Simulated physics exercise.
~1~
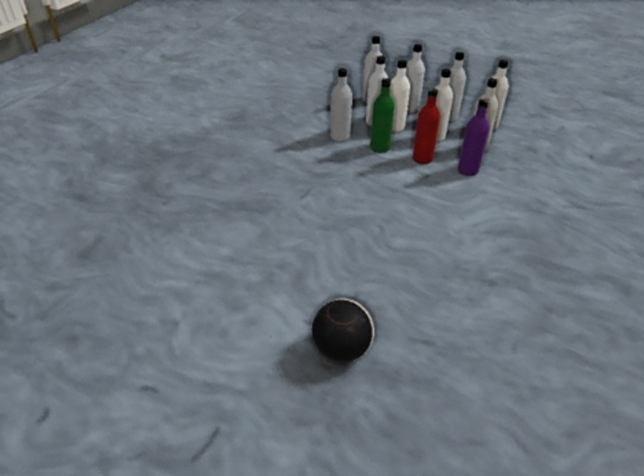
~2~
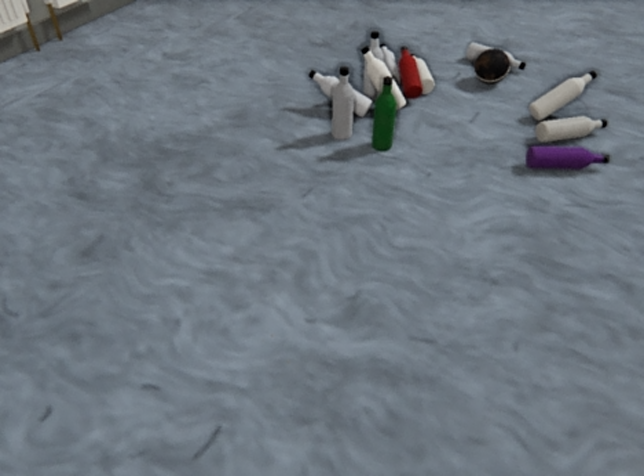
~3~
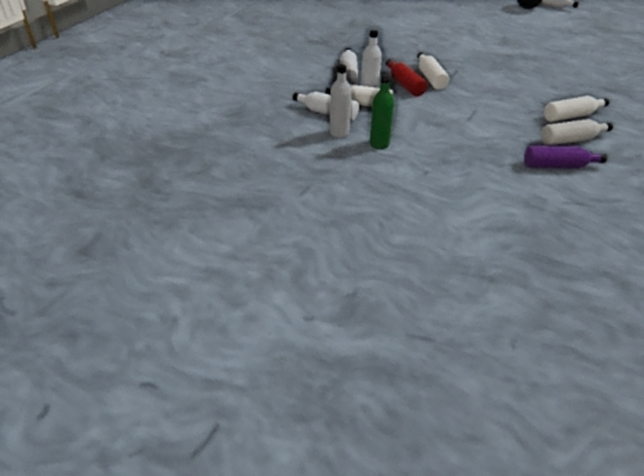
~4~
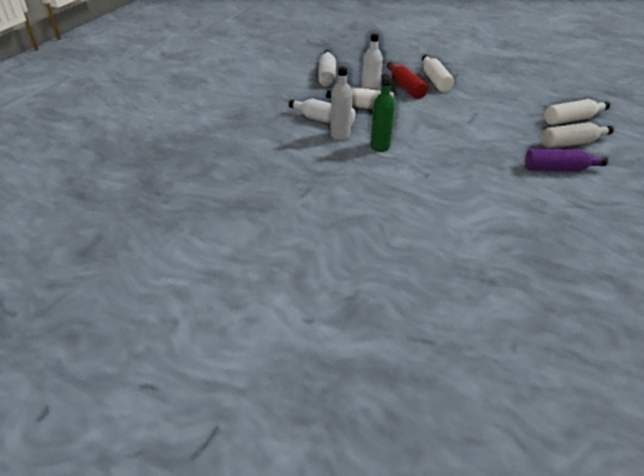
To begin with, a dark ball heads across a mottled grey-blue floor toward a cluster of standing bottles, mostly white with black caps, with green, red and purple ones near the front. The ball drives through the right side of the group, knocking the purple bottle flat and tipping the red one over among toppling white ones. It carries on toward the upper right, with a white bottle travelling along near it, until both leave the view. The other fallen bottles settle on their sides, purple and red included, while the green bottle and two white ones remain upright.
